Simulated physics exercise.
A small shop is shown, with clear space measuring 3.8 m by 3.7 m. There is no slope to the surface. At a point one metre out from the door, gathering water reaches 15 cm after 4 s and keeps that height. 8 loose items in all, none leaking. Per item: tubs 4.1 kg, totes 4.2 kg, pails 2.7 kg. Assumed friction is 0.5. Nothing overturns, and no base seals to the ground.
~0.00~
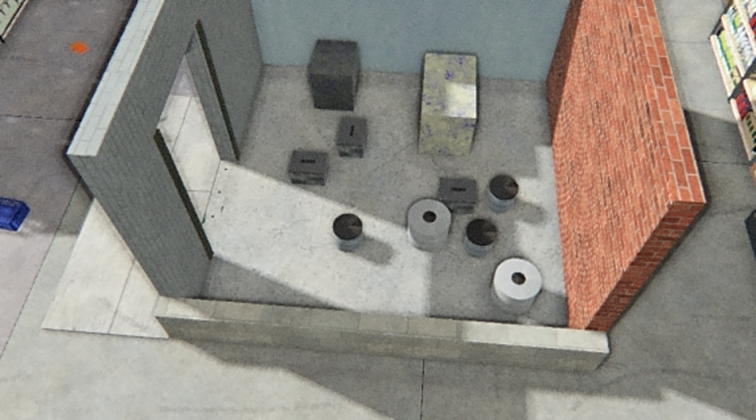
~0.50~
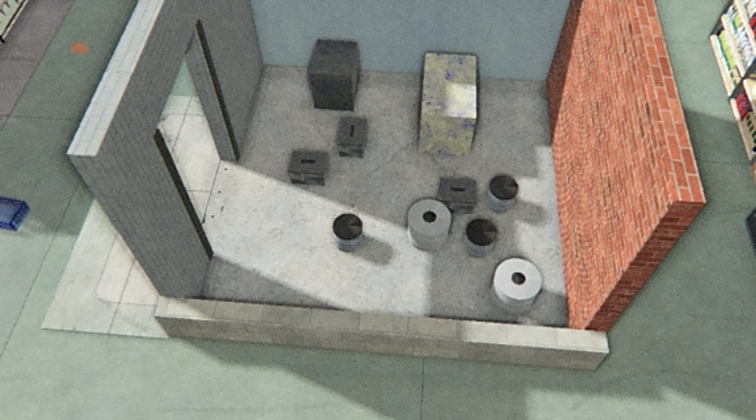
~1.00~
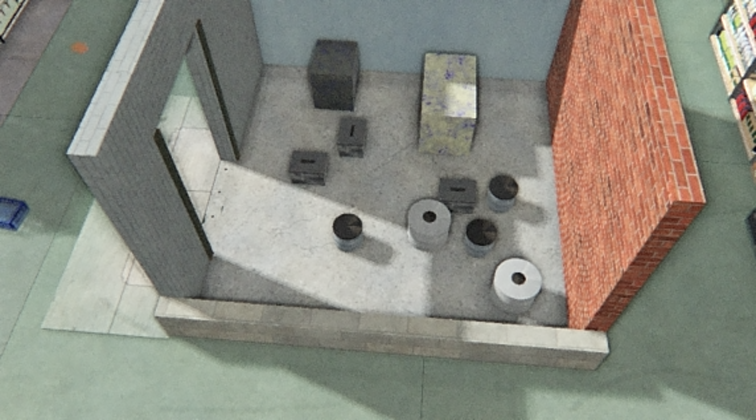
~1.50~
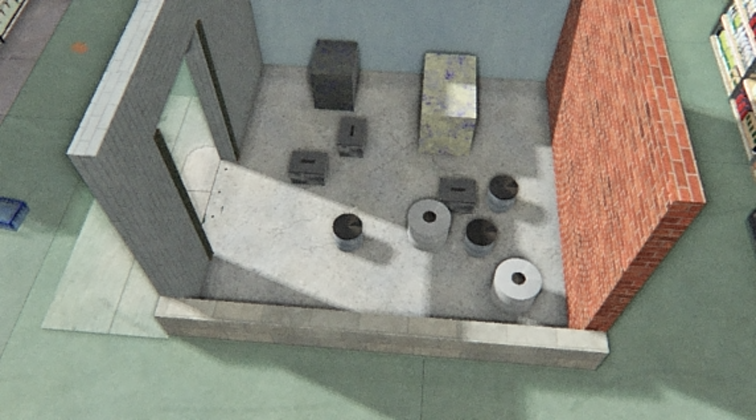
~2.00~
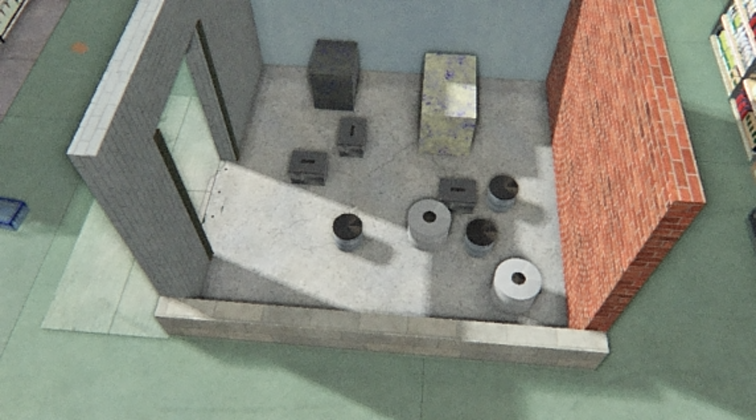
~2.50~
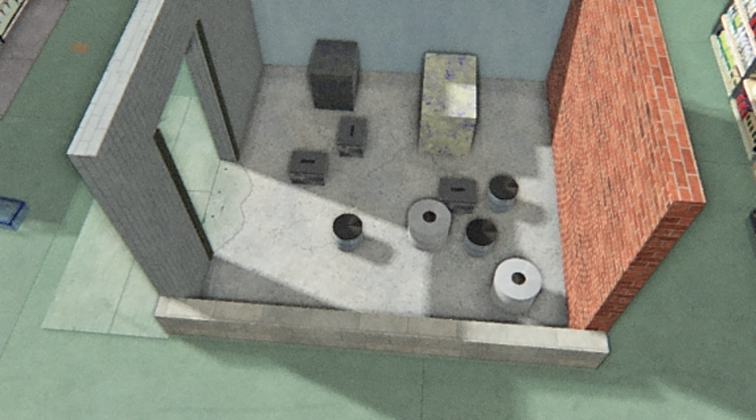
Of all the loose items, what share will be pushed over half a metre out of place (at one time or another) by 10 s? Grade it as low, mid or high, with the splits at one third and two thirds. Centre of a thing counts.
Grade: High, two thirds or more.
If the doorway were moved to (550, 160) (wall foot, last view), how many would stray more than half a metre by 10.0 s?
5.
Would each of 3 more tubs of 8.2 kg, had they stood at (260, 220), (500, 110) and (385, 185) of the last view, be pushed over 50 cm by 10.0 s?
In turn: More, short of it, over.
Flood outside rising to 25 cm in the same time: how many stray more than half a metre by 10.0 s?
The answer would then be 8.
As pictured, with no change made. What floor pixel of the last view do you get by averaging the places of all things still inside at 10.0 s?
I'd say about (498, 185) in the last view.
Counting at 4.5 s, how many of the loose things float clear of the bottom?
Just then, the number is 0.
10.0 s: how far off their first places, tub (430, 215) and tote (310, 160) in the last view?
Respectively 50 and 250 cm.
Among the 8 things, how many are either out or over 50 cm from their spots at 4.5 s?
Answer: 0.
After 3.5 s 0 of 8 are over 50 cm from their spots; 0 afloat.
After 4.5 s 0 of 8 are over 50 cm from their spots; 0 afloat.
After 7.0 s 5 of 8 are over 50 cm from their spots; 6 afloat.
After 10.0 s 7 of 8 are over 50 cm from their spots, and 8 have been at some point; 8 afloat.
